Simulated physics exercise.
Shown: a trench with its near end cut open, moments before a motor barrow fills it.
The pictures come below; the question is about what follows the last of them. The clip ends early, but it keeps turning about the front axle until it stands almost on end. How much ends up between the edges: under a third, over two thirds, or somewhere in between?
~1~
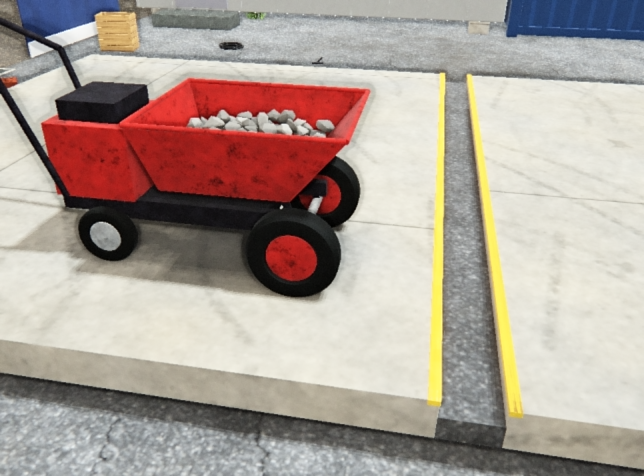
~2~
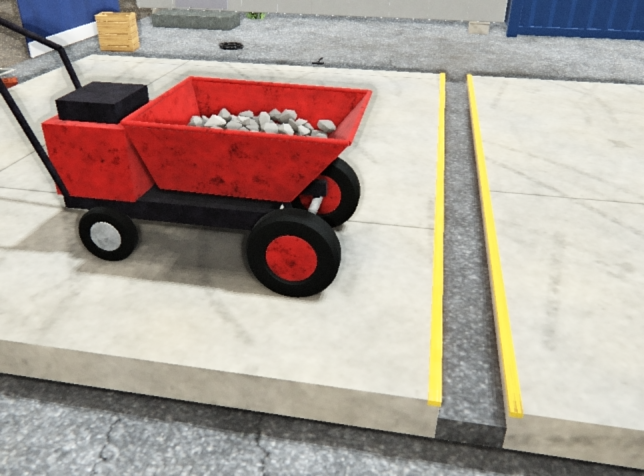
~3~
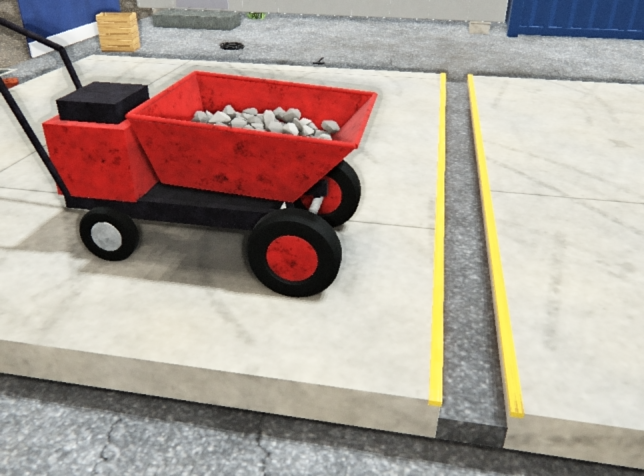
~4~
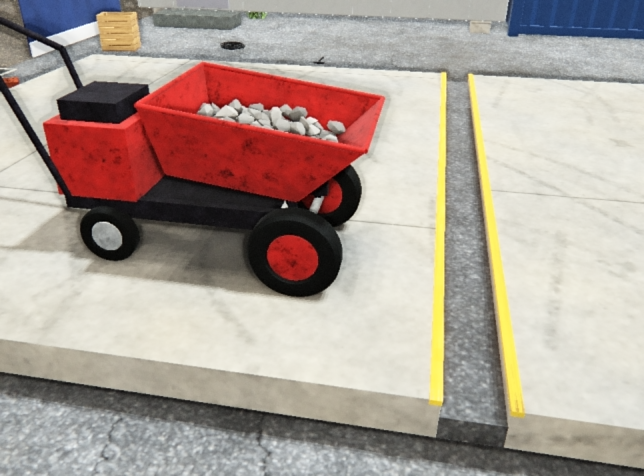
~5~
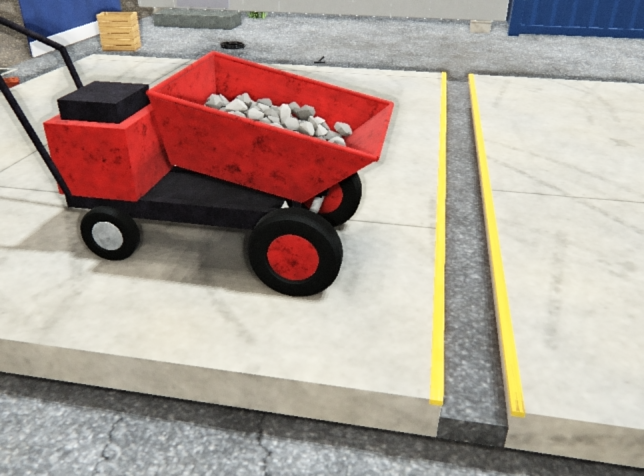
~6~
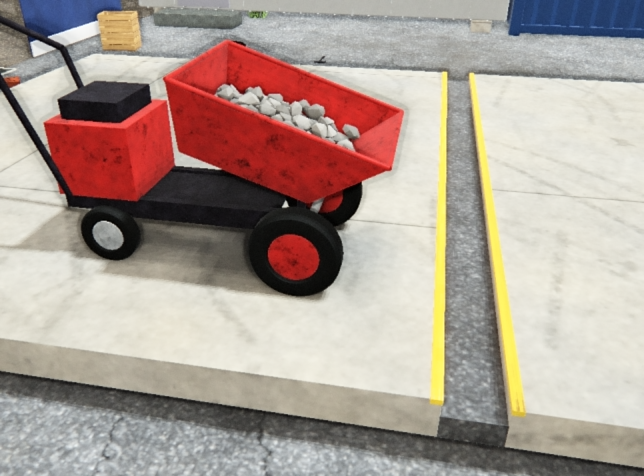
The load will go in at a third to two thirds.
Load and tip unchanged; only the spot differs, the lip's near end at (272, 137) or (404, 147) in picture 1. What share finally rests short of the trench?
First spot 50 per cent, second spot 0 per cent.
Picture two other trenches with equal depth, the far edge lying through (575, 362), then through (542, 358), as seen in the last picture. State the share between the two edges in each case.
The first try comes to close to 80 per cent, the next to 70 per cent.
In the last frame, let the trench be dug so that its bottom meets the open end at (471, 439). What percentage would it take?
I'd say roughly 80 in a hundred.
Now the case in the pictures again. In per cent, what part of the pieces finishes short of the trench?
Roughly 5 percent of the pieces, I think.
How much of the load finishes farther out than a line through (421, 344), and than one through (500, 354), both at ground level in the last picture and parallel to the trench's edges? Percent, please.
In order: Near 70 %, then 10 %.
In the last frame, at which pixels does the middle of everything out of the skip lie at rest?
Near pixel (471, 271).
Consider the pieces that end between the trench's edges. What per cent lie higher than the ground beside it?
About 40 per cent.
Shortly afterwards, skip tipped steeply; the whole lot in the skip.
Next, skip tipped right over; the bulk in the skip; only a few short of the trench; a little in or heaped over the trench; only a few falling.
Some moments later, skip tipped right over; near a quarter in the skip; a little short of the trench; near half in or heaped over the trench; a little beyond it.
In the end, skip tipped right over; near a quarter in the skip; a little short of the trench; near half in or heaped over the trench; a little beyond it.
